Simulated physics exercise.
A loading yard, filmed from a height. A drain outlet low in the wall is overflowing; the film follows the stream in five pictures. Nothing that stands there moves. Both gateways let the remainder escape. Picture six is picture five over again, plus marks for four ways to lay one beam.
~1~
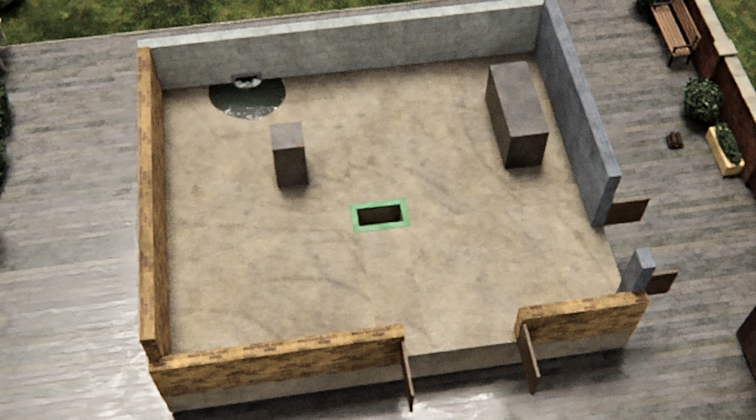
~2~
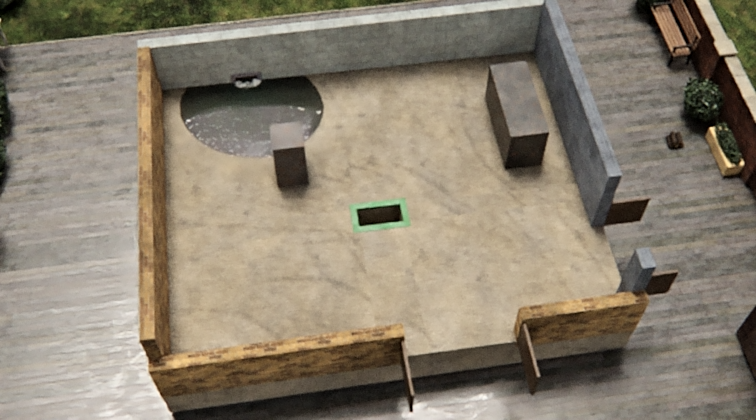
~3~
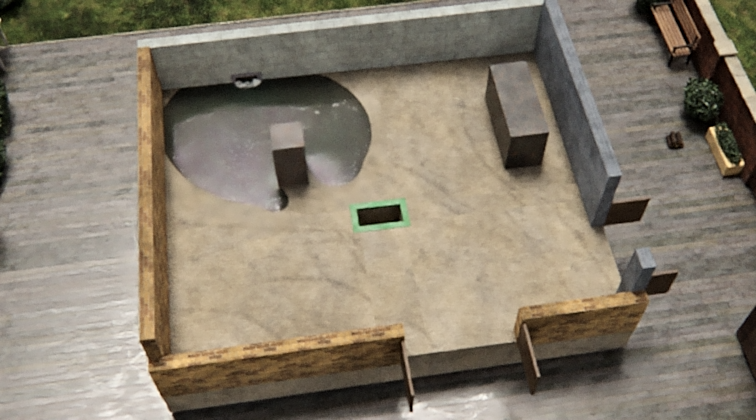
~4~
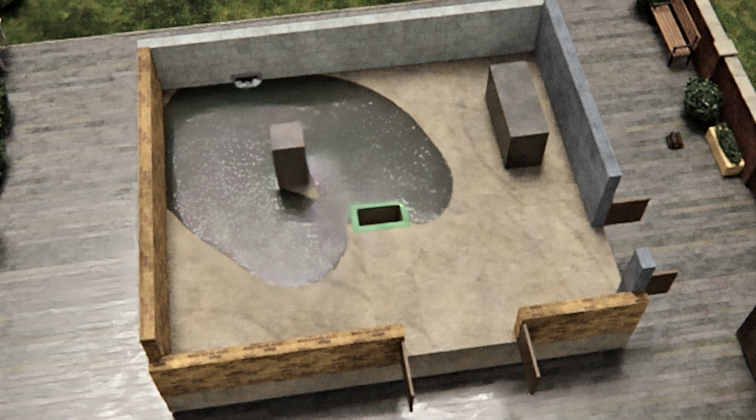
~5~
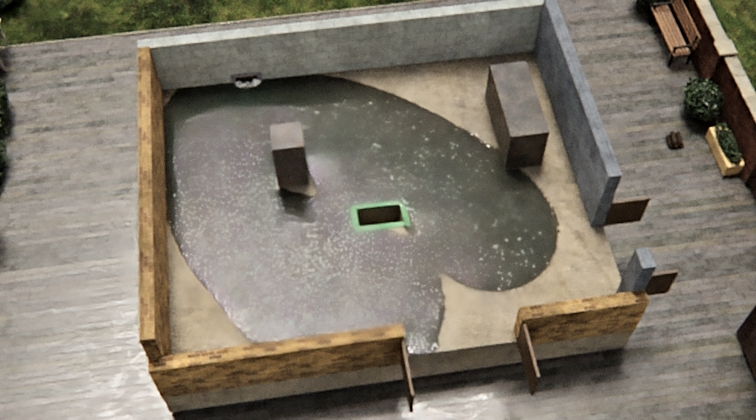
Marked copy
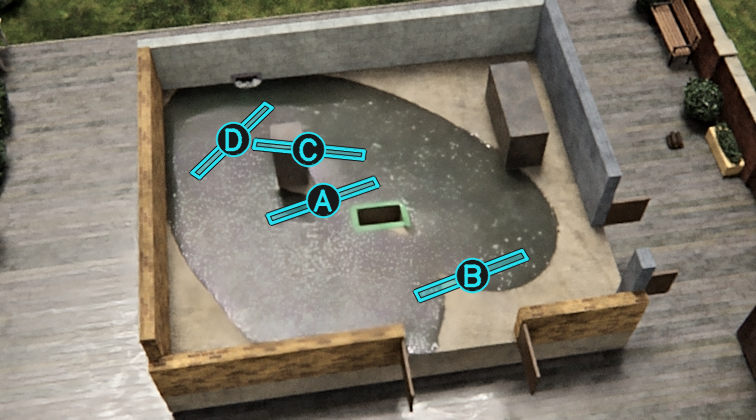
The clip opens on a walled yard seen from above, with a small dark pool of water by the back wall at upper left. The water spreads across the floor around the nearer block, reaches the green-edged drain, then surrounds it and covers most of the ground, touching the front wall.
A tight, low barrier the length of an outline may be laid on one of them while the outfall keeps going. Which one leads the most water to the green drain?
Position B.
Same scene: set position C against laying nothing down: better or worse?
It is worse.
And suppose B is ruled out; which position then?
That would be D.
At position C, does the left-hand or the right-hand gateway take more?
The right one.
In cyan, A from (269, 219) to (375, 182); B from (417, 296) to (524, 254); C from (254, 144) to (363, 155); D from (195, 175) to (268, 105).
If A is chosen, next to none of the stream goes into the green drain, about 99 % out by the gates.
If B is chosen, about 14 % of the stream goes into the green drain, about 86 % out by the gates.
If C is chosen, about 3 % of the stream goes into the green drain, about 97 % out by the gates.
If D is chosen, about 7 % of the stream goes into the green drain, about 93 % out by the gates.
